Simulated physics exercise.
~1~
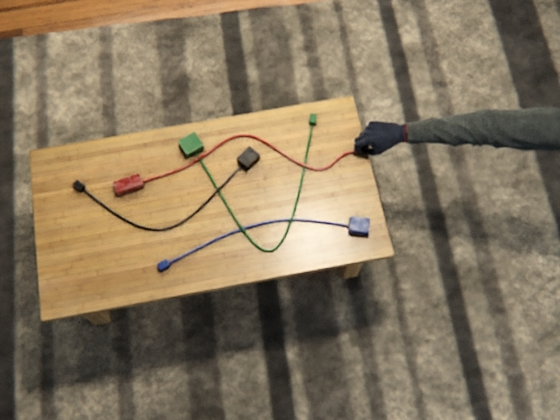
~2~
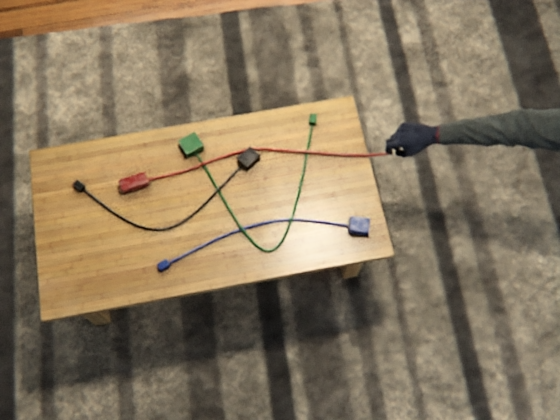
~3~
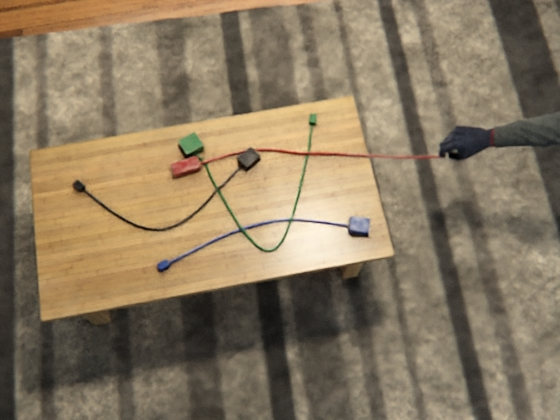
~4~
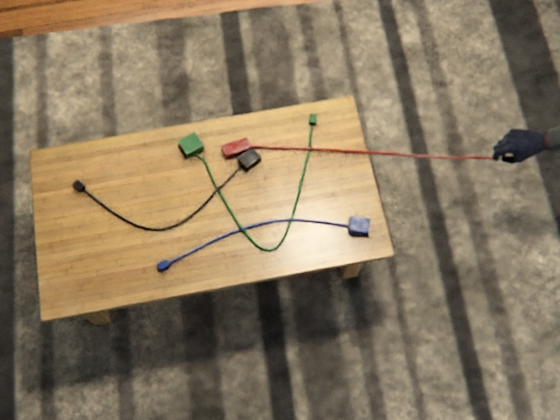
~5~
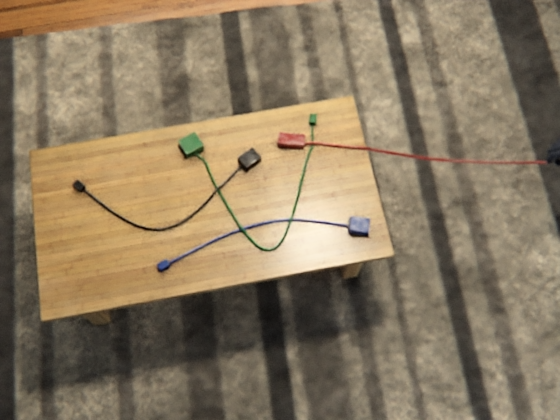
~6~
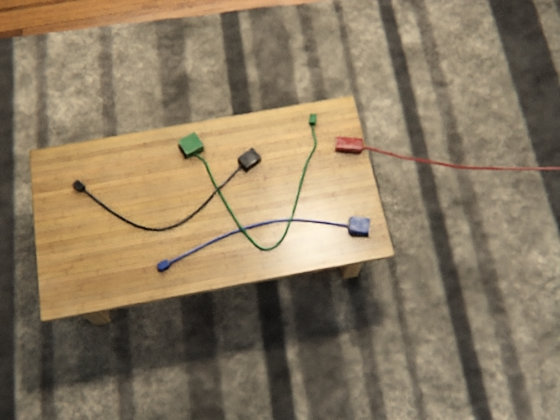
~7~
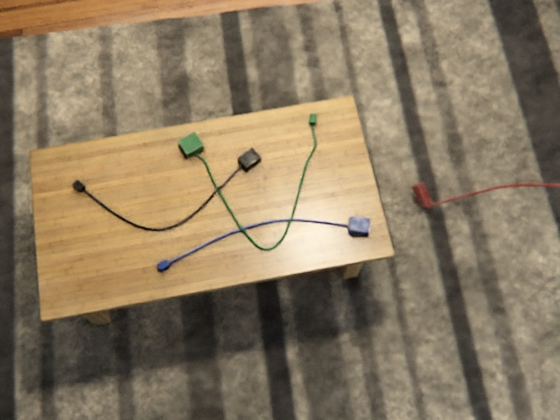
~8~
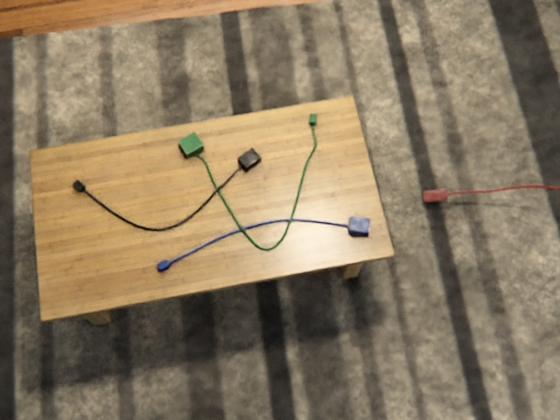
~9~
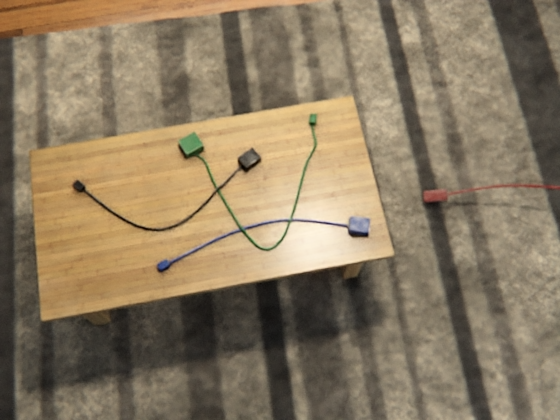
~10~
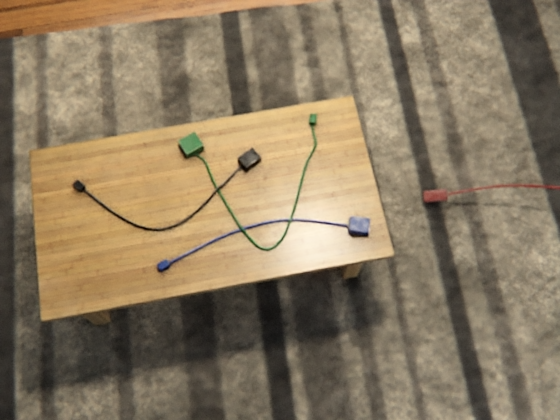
On a wooden table, a gloved hand pulls the red lead off the right edge, leaving three others in place.
